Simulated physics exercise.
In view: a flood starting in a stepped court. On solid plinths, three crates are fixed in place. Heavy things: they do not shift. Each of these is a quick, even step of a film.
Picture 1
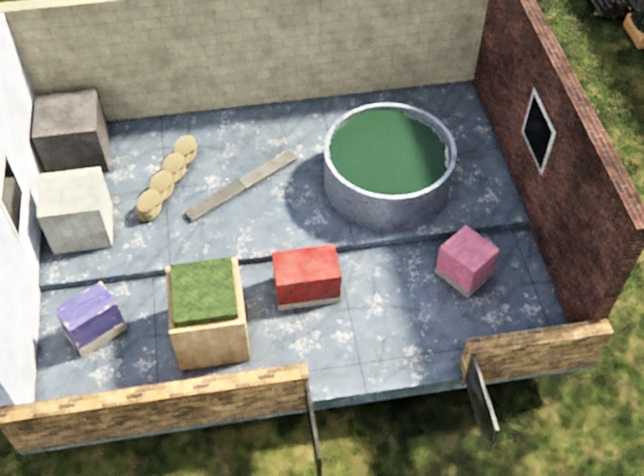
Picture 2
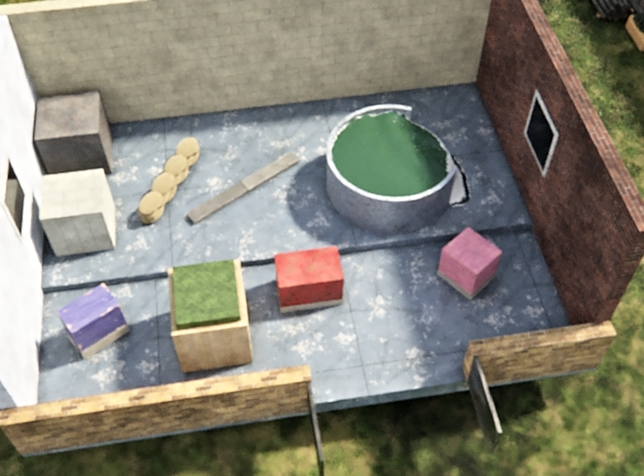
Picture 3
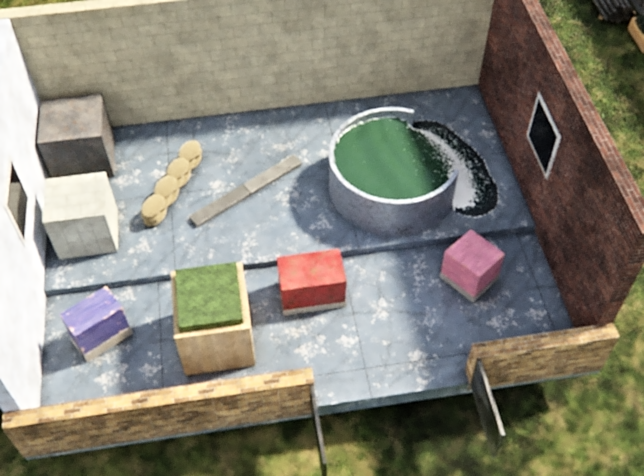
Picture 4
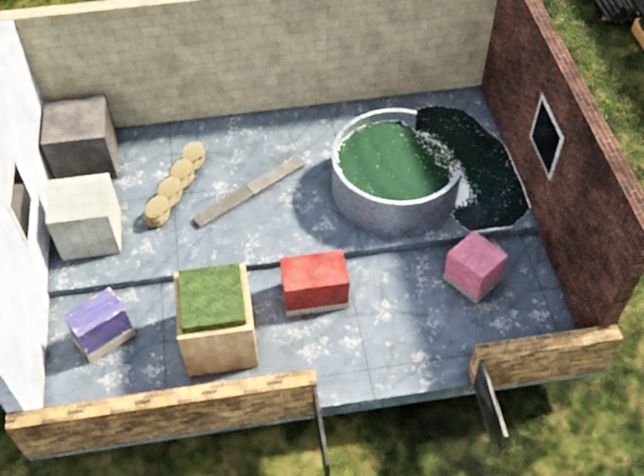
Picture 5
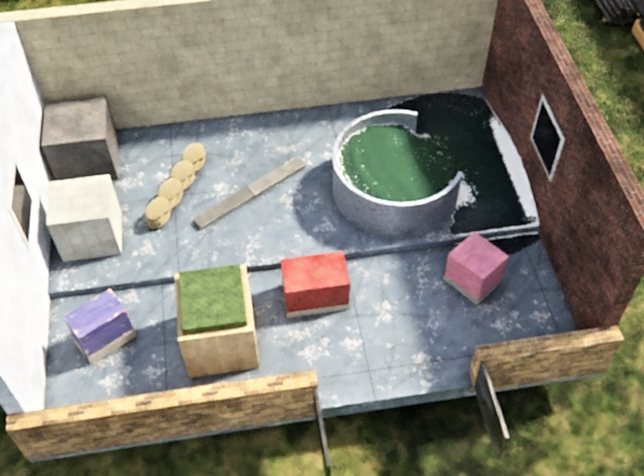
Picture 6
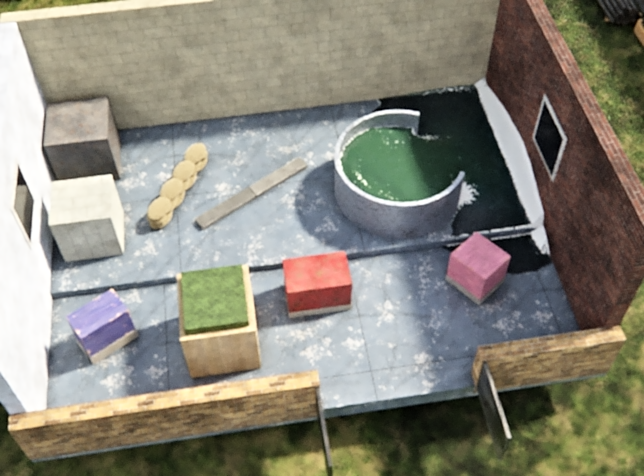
In a walled courtyard with a stepped floor, a round tank of green water stands among colored blocks, a plank and a row of round discs. The tank's right side opens and water pours out, spreading as a dark sheet across the floor to the brick wall while the blocks stay put.
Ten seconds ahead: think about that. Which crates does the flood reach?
The pink crate is reached; the blue crate is not reached; the red crate is not reached.
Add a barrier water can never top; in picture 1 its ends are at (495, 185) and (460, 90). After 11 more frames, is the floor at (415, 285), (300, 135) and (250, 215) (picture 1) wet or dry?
As listed: Not flooded, covered, no water.
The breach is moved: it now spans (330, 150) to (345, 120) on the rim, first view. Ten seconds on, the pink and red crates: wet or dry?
So the pink crate remains untouched while the red crate remains untouched.
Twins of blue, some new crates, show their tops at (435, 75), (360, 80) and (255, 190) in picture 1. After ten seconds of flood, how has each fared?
Respectively: Is reached, is reached and comes through fine.
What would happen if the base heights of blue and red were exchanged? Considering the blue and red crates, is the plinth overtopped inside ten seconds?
Blue: Stays clear; red: Stays clear.
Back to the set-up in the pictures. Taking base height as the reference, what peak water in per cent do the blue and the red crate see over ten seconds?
60 and 80 per cent, roughly.
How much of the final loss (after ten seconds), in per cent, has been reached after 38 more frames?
My guess would be around 40 percent.
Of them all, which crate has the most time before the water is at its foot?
I'd say the blue one is last.
A moment on, water covers 15 % of the floor; the pink crate water round its plinth, the blue crate not reached, the red crate not reached.
Next, water covers 25 % of the floor; the pink crate water round its plinth, the blue crate not reached, the red crate not reached.
Then, water covers 55 % of the floor; the pink crate water round its plinth, the blue crate not reached, the red crate water round its plinth.
Later, water covers 85 % of the floor; the pink crate water round its plinth, the blue crate water round its plinth, the red crate water round its plinth.
In the end, water covers 85 % of the floor; the pink crate was topped, the blue crate stayed above the water, the red crate stayed above the water.
